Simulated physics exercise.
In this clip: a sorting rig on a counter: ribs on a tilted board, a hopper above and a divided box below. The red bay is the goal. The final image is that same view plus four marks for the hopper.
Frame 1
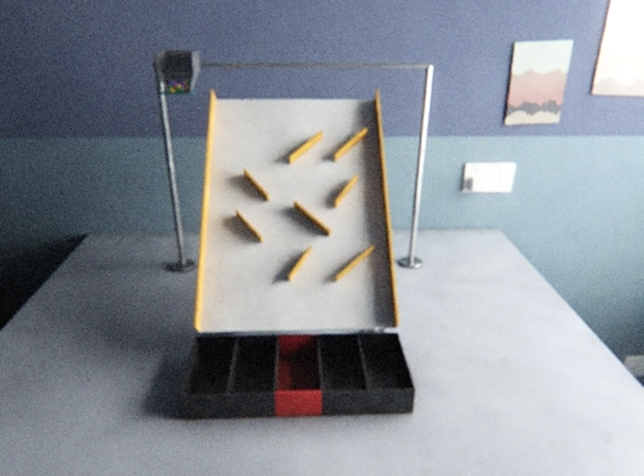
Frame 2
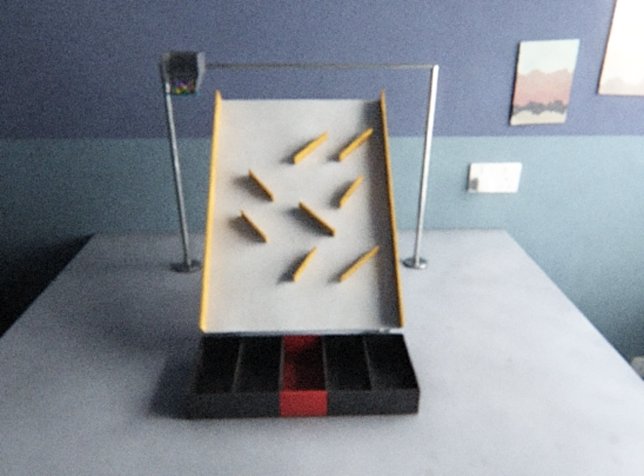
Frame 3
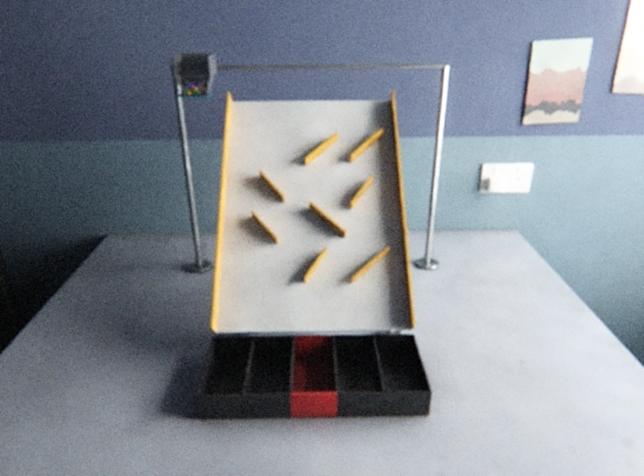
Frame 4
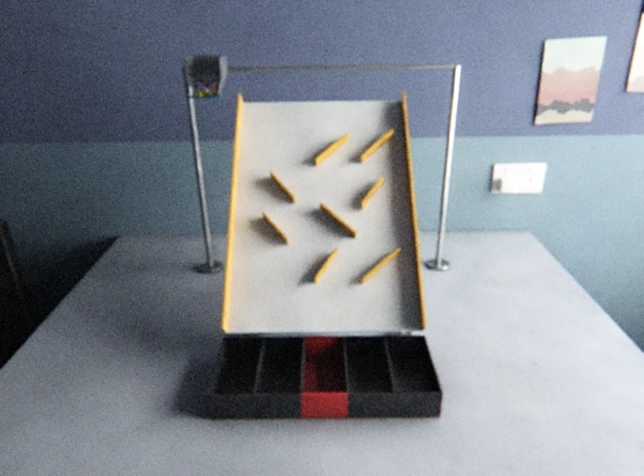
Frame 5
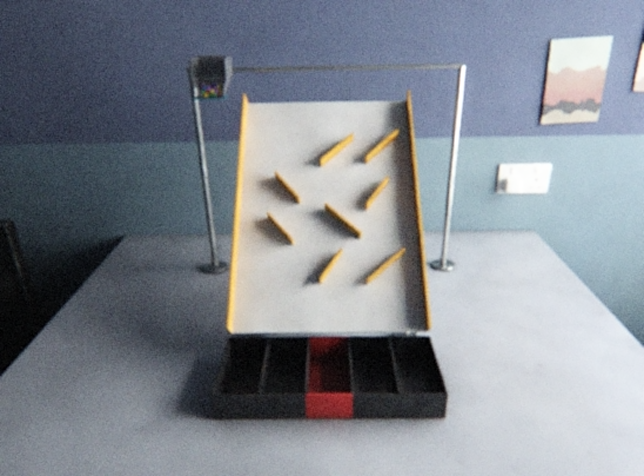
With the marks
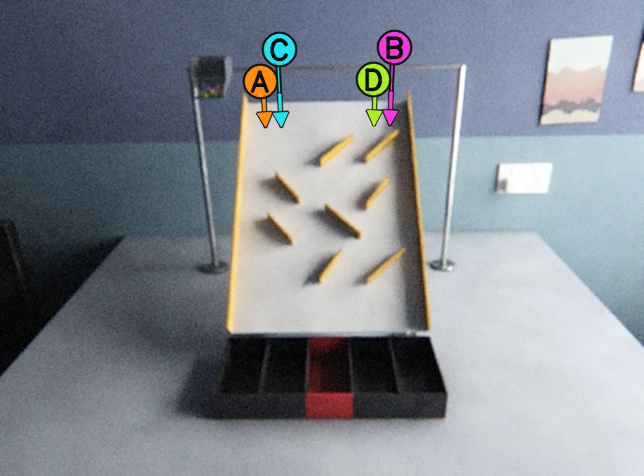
A tilted white board with short yellow ribs stood on a counter above a black box with a red middle bay, and nothing on it moved while the view shifted slightly, carrying everything rightward.
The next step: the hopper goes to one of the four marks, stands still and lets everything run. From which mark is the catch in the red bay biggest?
Mark D does it best.
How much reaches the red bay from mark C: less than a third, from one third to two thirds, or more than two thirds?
Mark C gives less than a third.
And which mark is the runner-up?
That would be B.
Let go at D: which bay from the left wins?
It is the third one.
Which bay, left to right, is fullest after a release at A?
It is the first one.
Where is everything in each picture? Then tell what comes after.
In the first picture, hopper near (181, 84), round plastic beads, door shut.
In the second picture, ribs (295, 158) to (327, 131), (340, 155) to (372, 128), (249, 169) to (273, 195).
In the third picture, ribs (352, 203) to (372, 175), (252, 211) to (277, 238), (310, 202) to (346, 232).
In the fourth picture, ribs (315, 279) to (337, 248), (363, 279) to (400, 248).
In the fifth picture, red bay near (329, 405), number 3 of 5 from the left.
On the marked copy, mark A meets the board at (265, 121); mark B meets the board at (390, 119); mark C meets the board at (281, 121); mark D meets the board at (374, 120).
With A, a small share in the red bay, close to half in other bays, close to a third outside the box.
With B, close to half in the red bay, close to a third in other bays, close to a quarter outside the box.
With C, a small share in the red bay, close to two thirds in other bays, close to a quarter outside the box.
With D, close to half in the red bay, close to a quarter in other bays, close to a quarter outside the box.
